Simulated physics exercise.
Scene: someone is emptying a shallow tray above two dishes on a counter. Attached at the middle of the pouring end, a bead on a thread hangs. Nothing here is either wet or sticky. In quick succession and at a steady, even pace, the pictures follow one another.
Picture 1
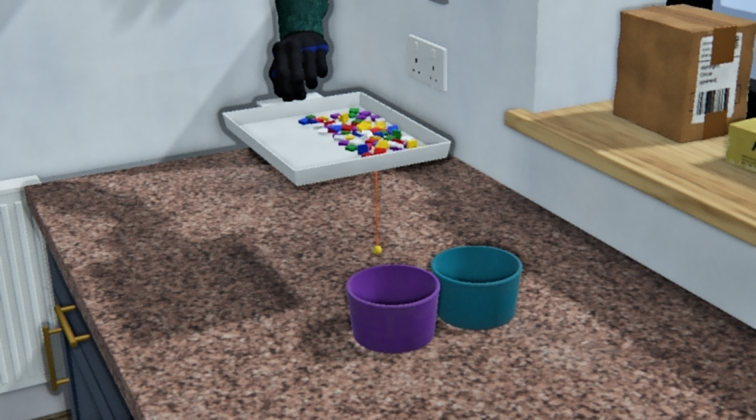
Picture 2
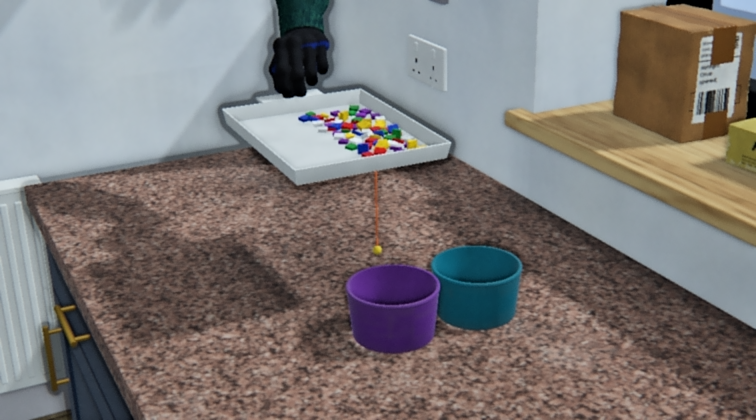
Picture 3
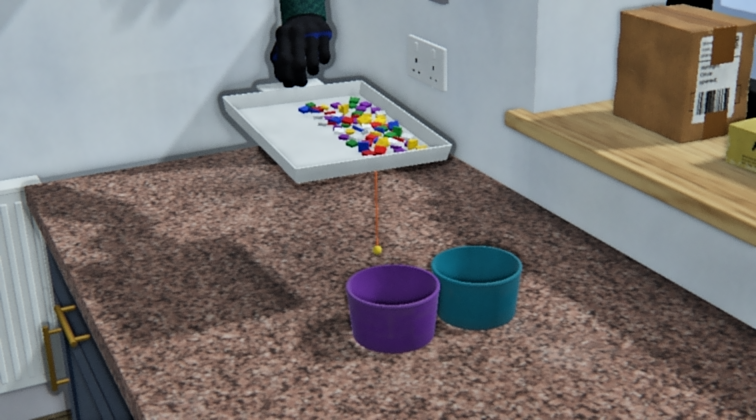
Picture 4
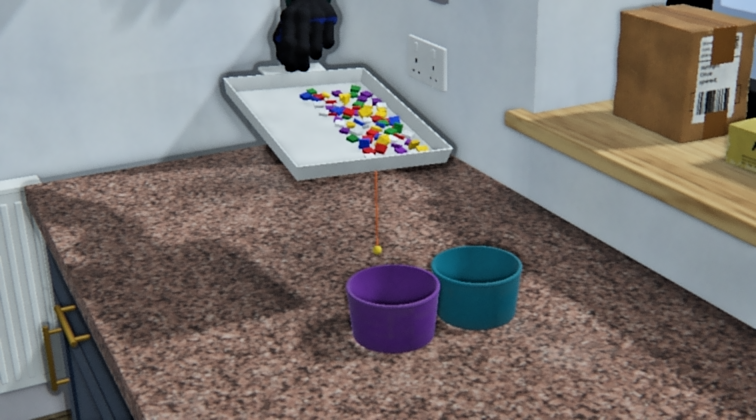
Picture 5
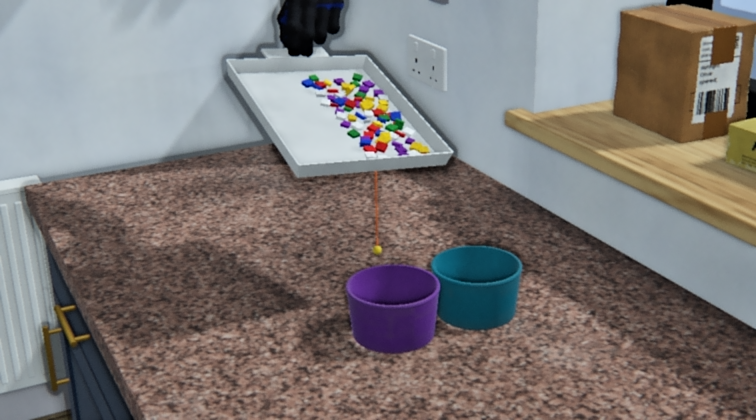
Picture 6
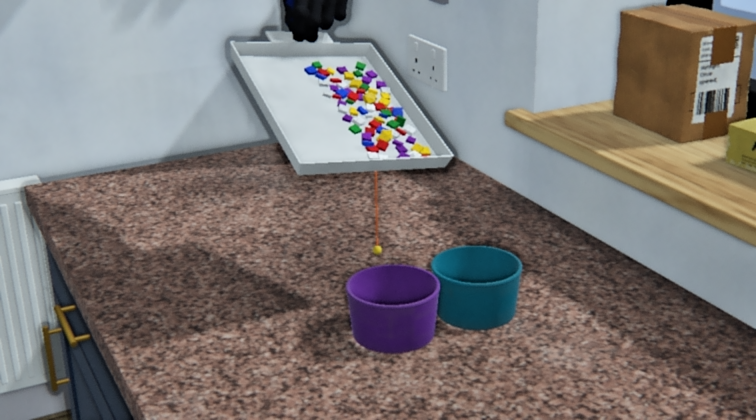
A shallow white tray, held at its far edge by a black-gloved hand in a dark green sleeve, tilts steadily above a speckled reddish-brown kitchen counter, seen from a fixed, raised view. Below it, a yellow bead hangs on an orange thread near a purple dish and a teal one to its right, with a cardboard box on a wooden shelf beyond. The hand lifts the tray's far end, the near right corner dips slightly, and the multicoloured pieces barely shift.
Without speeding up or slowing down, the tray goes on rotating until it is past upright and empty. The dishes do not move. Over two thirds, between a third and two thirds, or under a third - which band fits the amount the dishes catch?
The dishes will most likely catch one to two thirds of the load.
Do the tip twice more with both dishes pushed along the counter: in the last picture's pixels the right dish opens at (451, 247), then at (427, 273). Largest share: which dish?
First try, the dish at right; second try, the dish at right.
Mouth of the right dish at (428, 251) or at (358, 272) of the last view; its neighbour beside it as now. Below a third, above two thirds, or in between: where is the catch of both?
Position 1 - over two thirds; position 2 - under a third.
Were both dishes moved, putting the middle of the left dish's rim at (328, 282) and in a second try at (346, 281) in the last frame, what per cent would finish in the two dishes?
About 50 per cent, then about 80 per cent.
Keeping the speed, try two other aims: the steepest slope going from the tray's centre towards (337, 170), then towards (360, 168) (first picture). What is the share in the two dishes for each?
Respectively 40 and 70 in a hundred.
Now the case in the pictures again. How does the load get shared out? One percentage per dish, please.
Roughly: Left 0 %, right 50 %.
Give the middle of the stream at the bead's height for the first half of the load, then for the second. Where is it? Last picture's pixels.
At (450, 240) for the first part, then at (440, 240) for the others.
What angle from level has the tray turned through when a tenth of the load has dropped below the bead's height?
80° or so.
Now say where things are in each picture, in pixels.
In the first frame, corners of the pouring end (297, 169) and (446, 141), level; middle of the load (366, 134), mosaic tiles; left dish (415, 323); right dish (500, 301); bead on its thread (377, 250).
In the second frame, corners of the pouring end (297, 168) and (447, 142), level; middle of the load (366, 132).
In the third frame, corners of the pouring end (298, 167) and (447, 144), tipped barely, lowest at the right corner; middle of the load (366, 128).
In the fourth frame, corners of the pouring end (299, 165) and (448, 147), tipped a little, lowest at the right corner; middle of the load (367, 121).
In the fifth frame, corners of the pouring end (301, 163) and (449, 151), tipped clearly, lowest at the right corner; middle of the load (369, 115).
In the sixth frame, corners of the pouring end (302, 161) and (449, 154), tipped clearly, lowest at the right corner; middle of the load (370, 109), about a tenth on the move; left dish (415, 323); right dish (500, 301).
Just after the last frame, tray tipped steeply; almost all on the tray; just a few in the air.
A moment on, tray tipped past a quarter turn; roughly two thirds on the tray; roughly a quarter in the right dish; about a tenth outside both; about a tenth in the air.
Further on, tray tipped past a quarter turn; about a tenth in the left dish; roughly half in the right dish; roughly half outside both.
When it is over, tray tipped past a quarter turn; about a tenth in the left dish; roughly half in the right dish; roughly half outside both.
